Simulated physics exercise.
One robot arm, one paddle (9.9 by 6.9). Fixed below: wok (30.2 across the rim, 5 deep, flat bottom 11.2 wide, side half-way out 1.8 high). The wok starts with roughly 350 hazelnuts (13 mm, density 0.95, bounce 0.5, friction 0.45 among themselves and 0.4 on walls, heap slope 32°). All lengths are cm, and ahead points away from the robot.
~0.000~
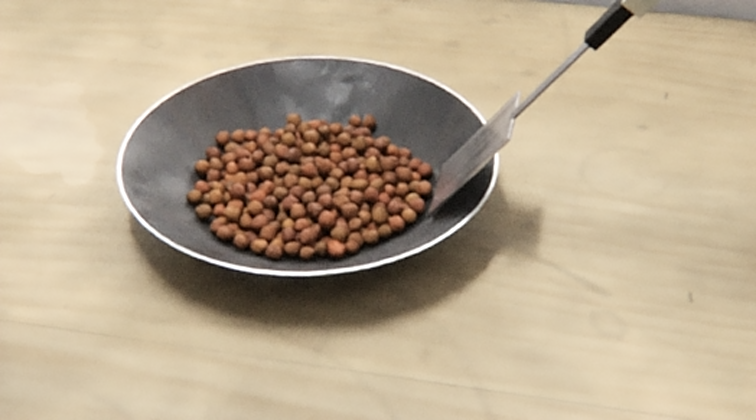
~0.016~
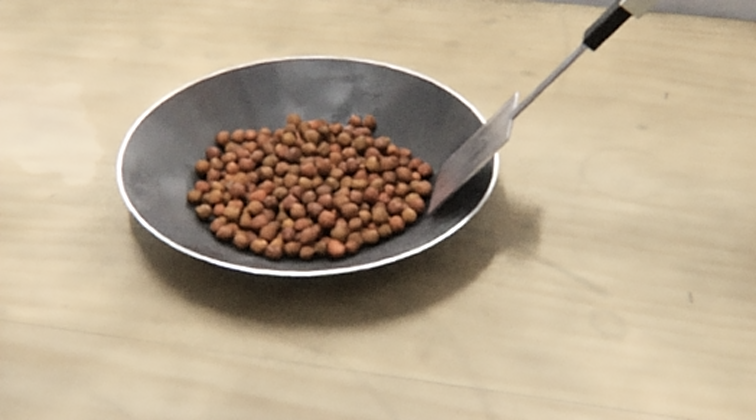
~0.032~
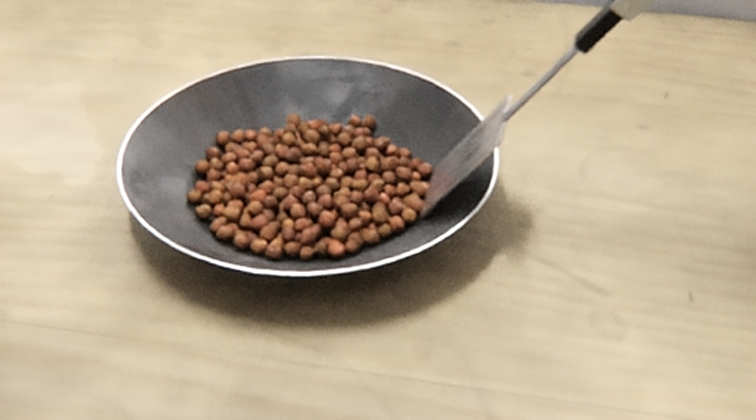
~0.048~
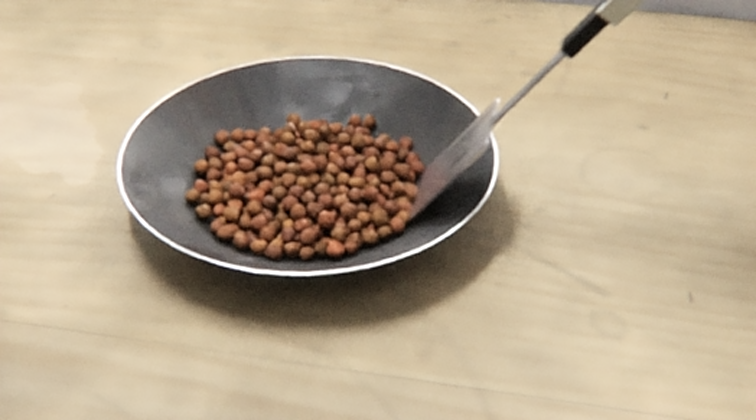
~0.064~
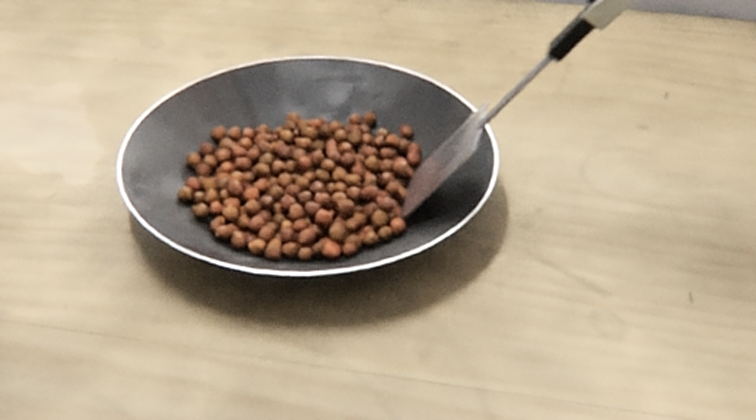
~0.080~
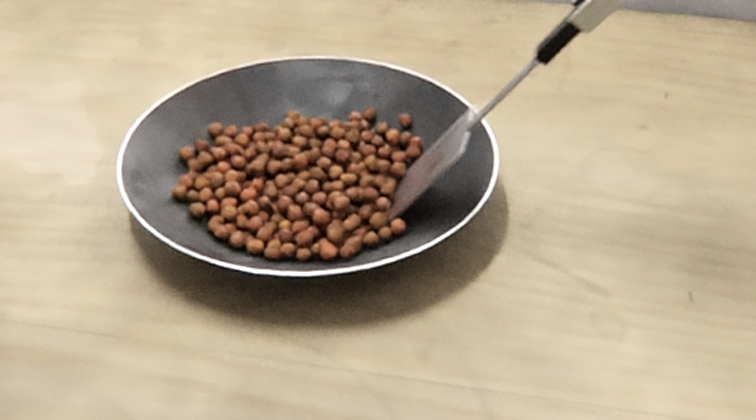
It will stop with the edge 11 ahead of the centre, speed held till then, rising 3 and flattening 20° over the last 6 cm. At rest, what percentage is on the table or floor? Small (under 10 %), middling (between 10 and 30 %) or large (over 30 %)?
On the table or floor the share is middling, between 10 and 30 %.
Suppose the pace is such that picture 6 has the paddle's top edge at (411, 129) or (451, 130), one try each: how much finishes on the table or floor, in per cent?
Some 40 and 25 per cent.
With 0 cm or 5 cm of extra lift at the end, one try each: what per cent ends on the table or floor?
Some 10 and 15 per cent.
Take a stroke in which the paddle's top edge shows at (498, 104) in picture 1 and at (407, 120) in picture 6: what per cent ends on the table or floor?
About 40 per cent.
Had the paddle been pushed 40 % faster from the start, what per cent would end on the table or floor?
It would be near 25 per cent.
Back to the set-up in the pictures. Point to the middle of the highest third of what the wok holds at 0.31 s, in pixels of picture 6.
At about (208, 152).
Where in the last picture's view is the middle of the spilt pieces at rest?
Near (38, 169).
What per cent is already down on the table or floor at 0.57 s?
About 15 per cent.
After 0.20 s, sloping 54°, highest piece 5 above the table; 354 in the wok.
After 0.31 s, sloping 49°, highest piece 6 above the table; 354 in the wok.
After 0.57 s, sloping 34°, highest piece 7 above the table; 297 in the wok, 55 on the table or floor, 2 on the blade or in flight.
After 1.62 s, sloping 34°, highest piece 5 above the table; 296 in the wok, 58 on the table or floor.
In the end, 296 in the wok, 58 on the table or floor. That is 16 % on the table or floor.
